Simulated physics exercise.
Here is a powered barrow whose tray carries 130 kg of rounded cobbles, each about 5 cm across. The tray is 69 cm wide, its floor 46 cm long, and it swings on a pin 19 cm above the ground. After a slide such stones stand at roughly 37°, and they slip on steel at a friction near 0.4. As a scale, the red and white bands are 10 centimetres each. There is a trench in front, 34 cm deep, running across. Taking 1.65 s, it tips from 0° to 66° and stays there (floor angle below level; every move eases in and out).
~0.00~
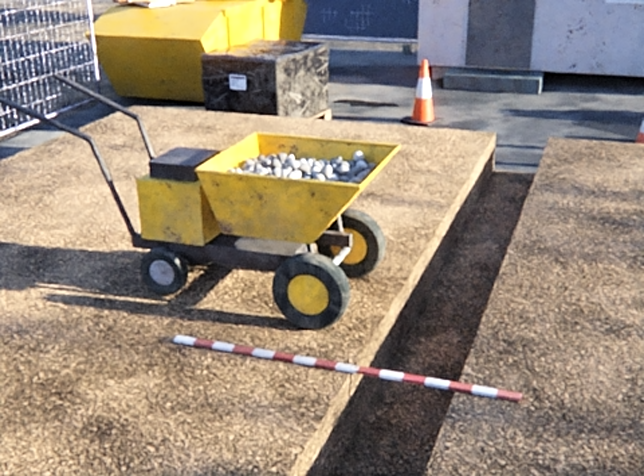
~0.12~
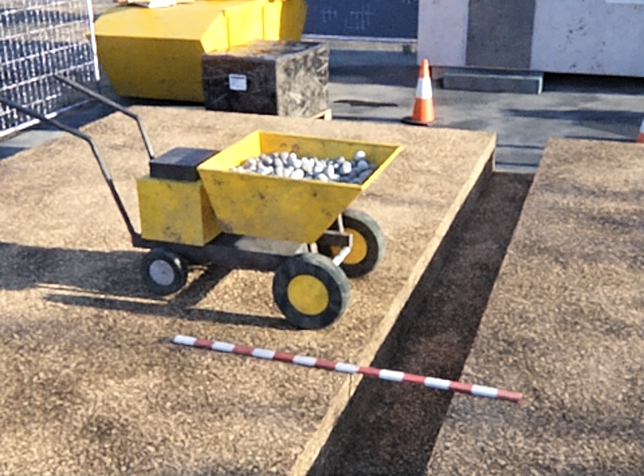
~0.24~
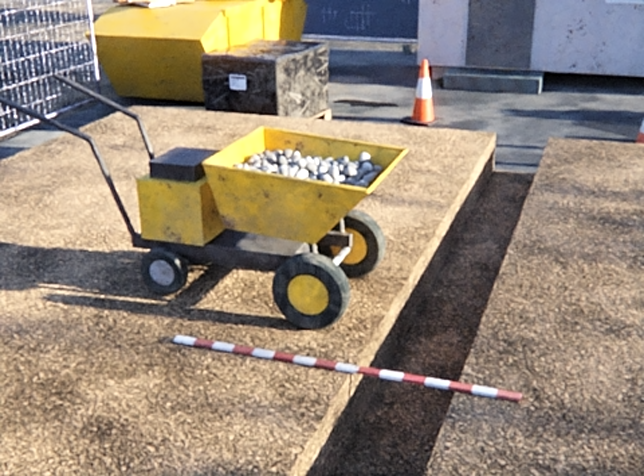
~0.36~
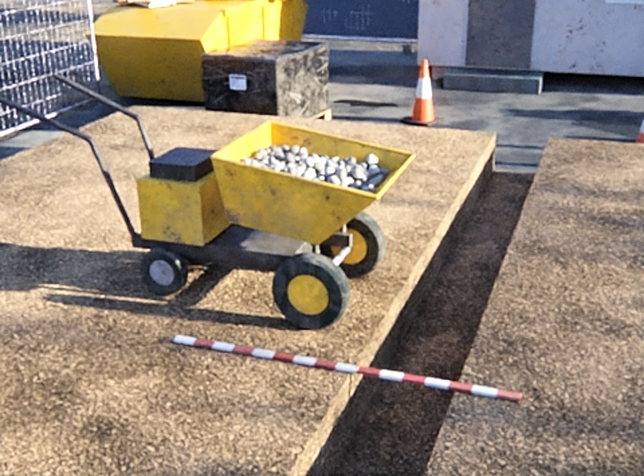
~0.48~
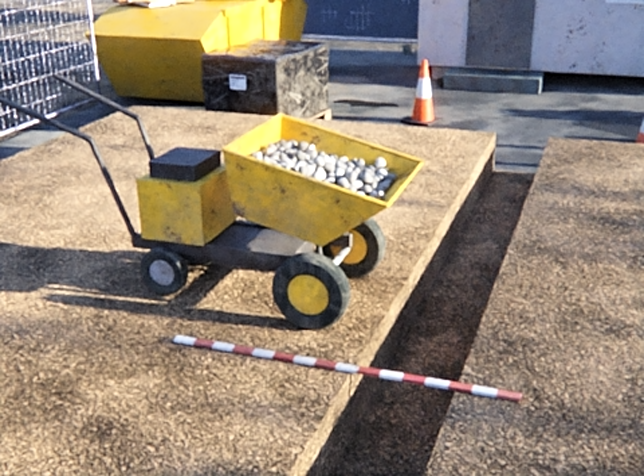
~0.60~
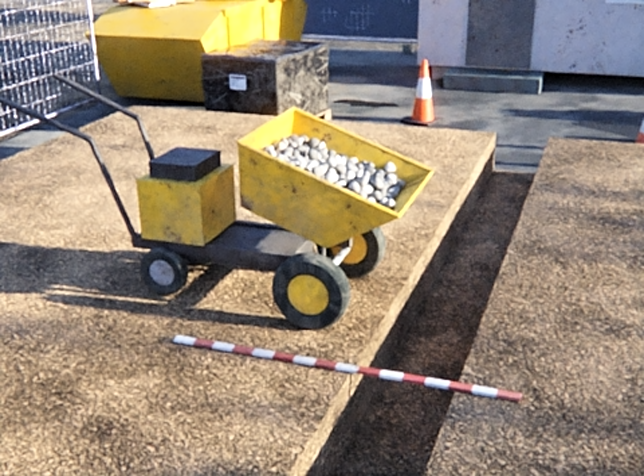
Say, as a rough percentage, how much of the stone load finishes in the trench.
Roughly 66 out of 100.
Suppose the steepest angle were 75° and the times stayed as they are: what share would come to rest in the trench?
It would come to about 65 percent.
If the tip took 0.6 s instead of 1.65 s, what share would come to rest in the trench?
With that timing, about 45 per cent.
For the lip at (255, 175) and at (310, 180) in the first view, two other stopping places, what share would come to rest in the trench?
Estimates: 65 % then 100 %.
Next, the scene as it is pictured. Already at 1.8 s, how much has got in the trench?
Close to 10 per cent has got there by then.
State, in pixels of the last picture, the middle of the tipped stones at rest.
Centre estimate: Around (464, 360).
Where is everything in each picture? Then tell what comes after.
The tray is at 0°, its lip at (361, 187); the top of the load is at (316, 166), in the first frame.
The tray is at 1°, its lip at (363, 188); the top of the load is at (318, 166); the stones move at 0.1 m/s on average, in the second frame.
Lip at (369, 192), floor tilted 4°, highest stones at (287, 163); the stones move at 0.2 m/s on average, in the third frame.
Lip at (377, 198), floor tilted 8°, highest stones at (274, 156); the stones move at 0.3 m/s on average, in the fourth frame.
The tray is at 14°, its lip at (388, 206); the top of the load is at (281, 149); the stones move at 0.4 m/s on average, in the fifth frame.
The tray is at 20°, its lip at (399, 217); the top of the load is at (287, 145); the stones move at 0.5 m/s on average, in the sixth frame.
After 1.2 s the floor is at 56°; 100 % in the tray; the foremost stones are at (437, 263).
After 1.8 s the floor is at 66°; 70 % in the tray, 12 % in the trench, 17 % past the trench; the foremost stones are at (531, 330).
After 2.1 s the floor is at 66°; 42 % in the tray, 26 % in the trench, 32 % past the trench; the foremost stones are at (609, 333).
After 4.1 s the floor is at 66°; 0 % in the tray, 66 % in the trench, 34 % past the trench; the foremost stones are past the picture's edge.
